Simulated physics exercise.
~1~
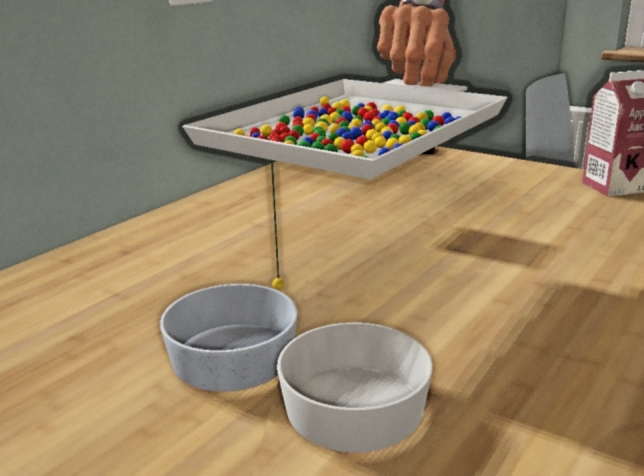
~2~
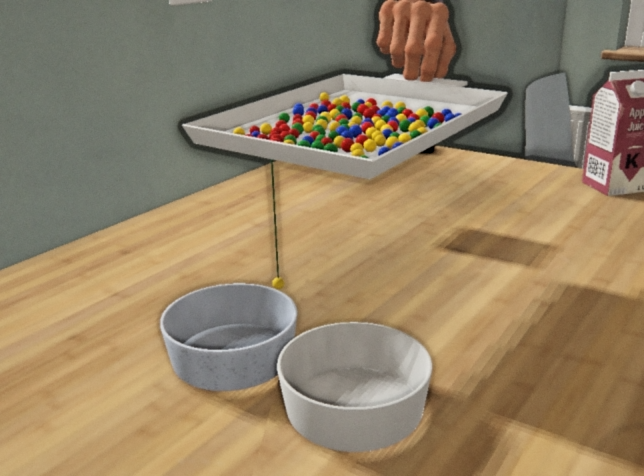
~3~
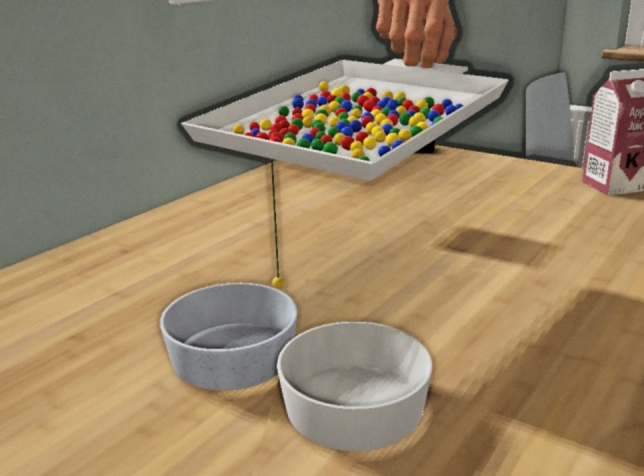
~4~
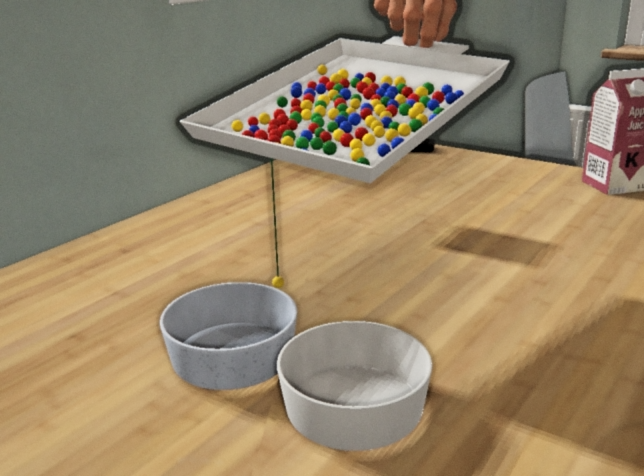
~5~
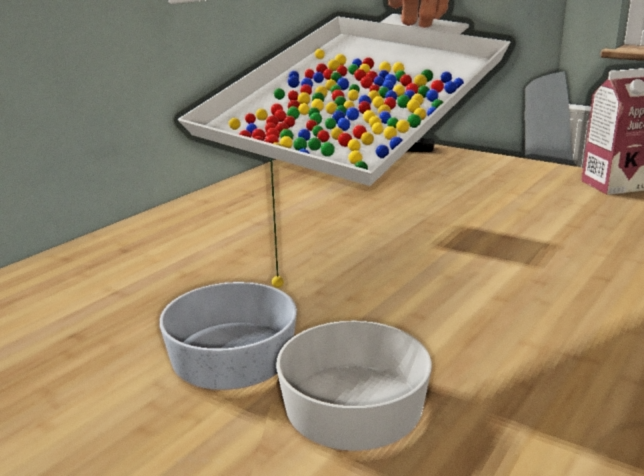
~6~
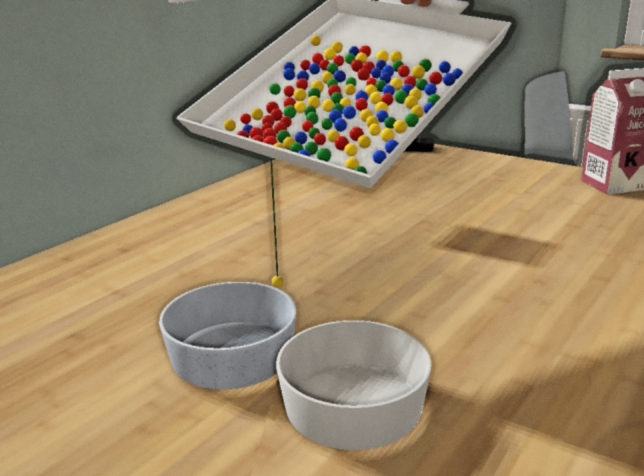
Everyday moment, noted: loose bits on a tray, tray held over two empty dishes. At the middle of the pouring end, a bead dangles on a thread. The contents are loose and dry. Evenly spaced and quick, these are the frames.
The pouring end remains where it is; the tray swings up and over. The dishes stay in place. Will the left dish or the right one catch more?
I'd say the right dish gets the lion's share of it.
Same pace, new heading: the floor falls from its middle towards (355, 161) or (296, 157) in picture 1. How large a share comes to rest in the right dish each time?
That comes to 80 per cent the first time and 40 per cent the second.
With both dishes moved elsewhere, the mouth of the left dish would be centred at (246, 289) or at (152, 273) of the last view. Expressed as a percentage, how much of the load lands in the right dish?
The first try gives 60 per cent, the second 20 per cent.
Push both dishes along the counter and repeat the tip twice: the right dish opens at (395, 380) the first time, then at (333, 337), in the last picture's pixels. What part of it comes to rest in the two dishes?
First case 80 in a hundred, second case 90 in a hundred.
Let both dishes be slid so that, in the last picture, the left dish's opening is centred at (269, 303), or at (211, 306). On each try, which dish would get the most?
Case one: The dish at right. Case two: The dish at right.
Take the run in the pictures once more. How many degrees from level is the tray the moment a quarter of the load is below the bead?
Around 75° of tilt.
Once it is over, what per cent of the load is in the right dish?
I'd estimate close to 70 per cent.
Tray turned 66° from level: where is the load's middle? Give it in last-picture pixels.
Look around (314, 173) in the last picture.
Shortly afterwards, tray tipped steeply; near two thirds on the tray; a little in the right dish; only a few in the left dish; only a few outside both; near a quarter in the air.
Next, tray tipped past a quarter turn; near two thirds in the right dish; near a quarter in the left dish; a little outside both; only a few in the air.
Some moments later, tray tipped past a quarter turn; near two thirds in the right dish; near a quarter in the left dish; a little outside both.
In the end, tray tipped past a quarter turn; near two thirds in the right dish; near a quarter in the left dish; a little outside both.
